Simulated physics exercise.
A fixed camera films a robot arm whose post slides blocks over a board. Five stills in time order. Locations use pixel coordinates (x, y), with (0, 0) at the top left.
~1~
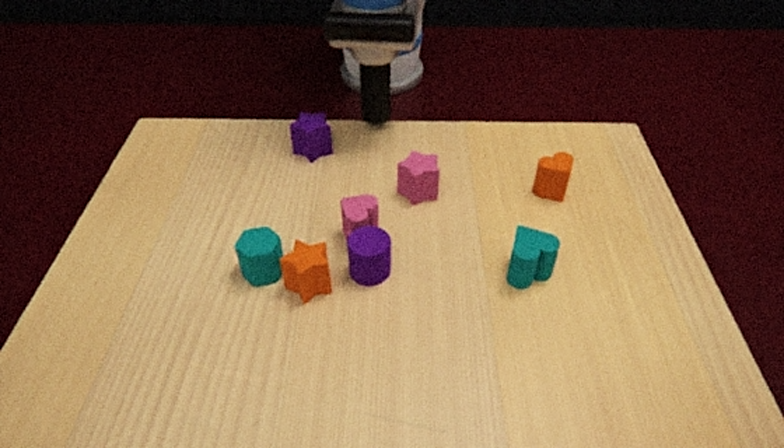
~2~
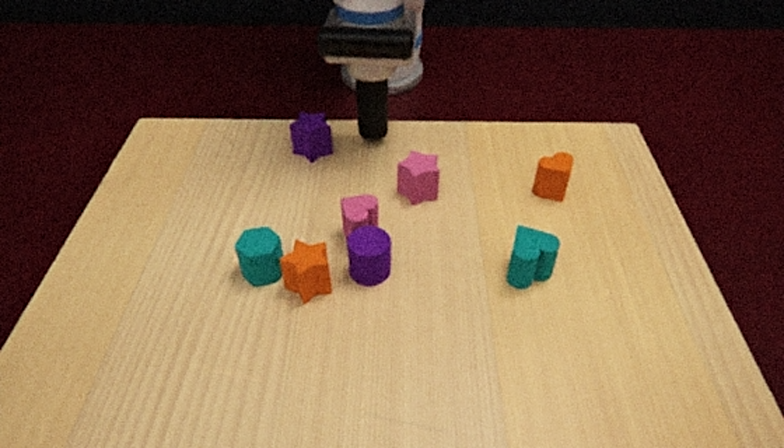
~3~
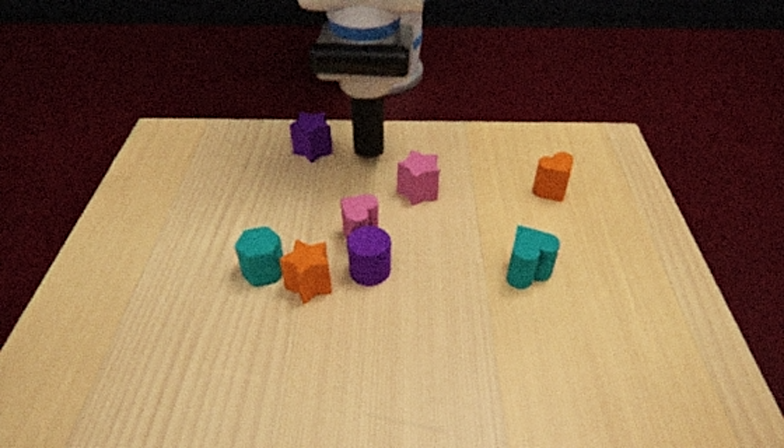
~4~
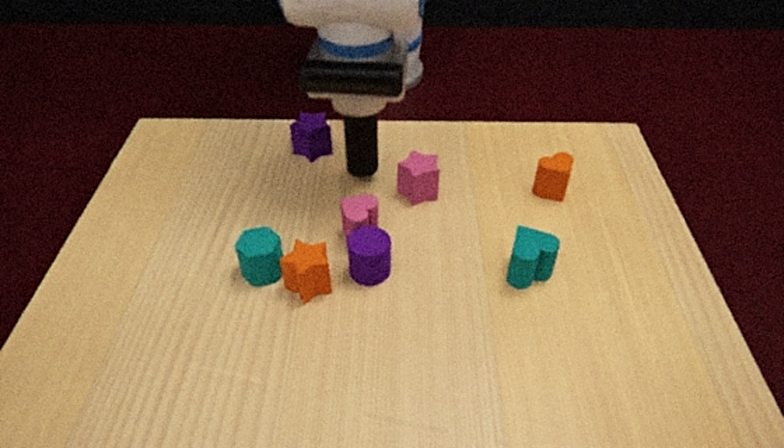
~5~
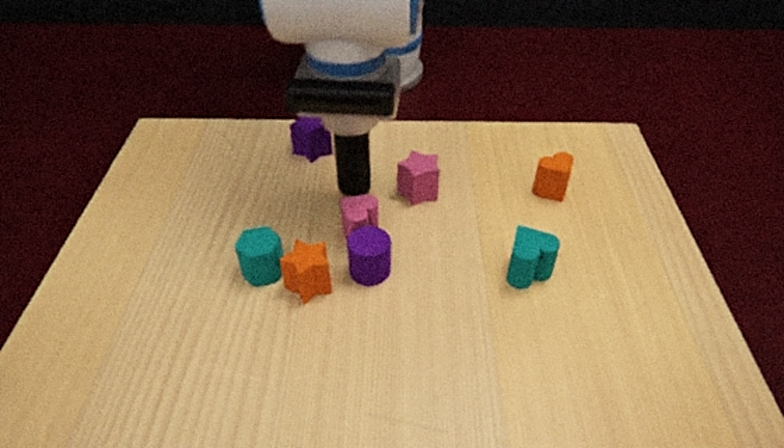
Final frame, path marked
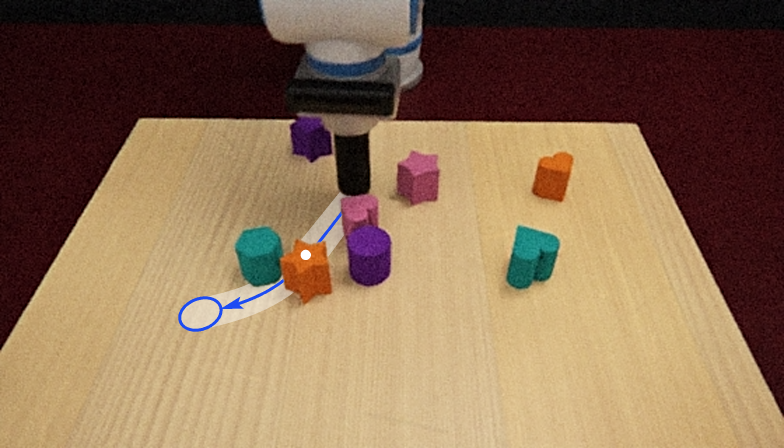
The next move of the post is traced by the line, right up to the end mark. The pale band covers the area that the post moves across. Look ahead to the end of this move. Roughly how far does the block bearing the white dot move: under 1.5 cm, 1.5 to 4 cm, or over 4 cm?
Offset: 1.5 to 4 cm.
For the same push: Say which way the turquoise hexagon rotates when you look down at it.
Looking down on the board, it turns clockwise.
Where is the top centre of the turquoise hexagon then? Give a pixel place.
Its top middle will sit at (203, 250).
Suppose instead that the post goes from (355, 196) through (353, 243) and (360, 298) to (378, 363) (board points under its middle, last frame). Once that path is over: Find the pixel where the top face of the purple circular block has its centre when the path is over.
(426, 335)
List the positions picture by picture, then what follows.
Post tip (376, 116); block tops, turquoise hexagon (257, 241); orange star (306, 255); pink heart block (359, 206); purple circular block (369, 240), in the first picture.
Post (373, 133); blocks unchanged, in the second picture.
Post (369, 150); blocks unchanged, in the third picture.
Post (363, 167); blocks unchanged, in the fourth picture.
Post (354, 186); turquoise hexagon (257, 241); orange star (306, 255); pink heart block (359, 206); purple circular block (369, 240), in the fifth picture.
Path on the board, from (355, 196) by way of (322, 238) and (277, 285) to (200, 314); the dot is on the orange star.
On the path given first. One third of the way, post (320, 230); pink heart block (357, 211), turned 40° anticlockwise.
Two thirds of the way, post (274, 276); turquoise hexagon (231, 249), turned 55° clockwise; orange star (299, 272), turned 60° anticlockwise; pink heart block (357, 211), turned 40° anticlockwise.
At the end, post (197, 304); turquoise hexagon (203, 250), turned 110° clockwise; orange star (299, 272), turned 65° anticlockwise; pink heart block (357, 211), turned 40° anticlockwise; purple circular block in place.
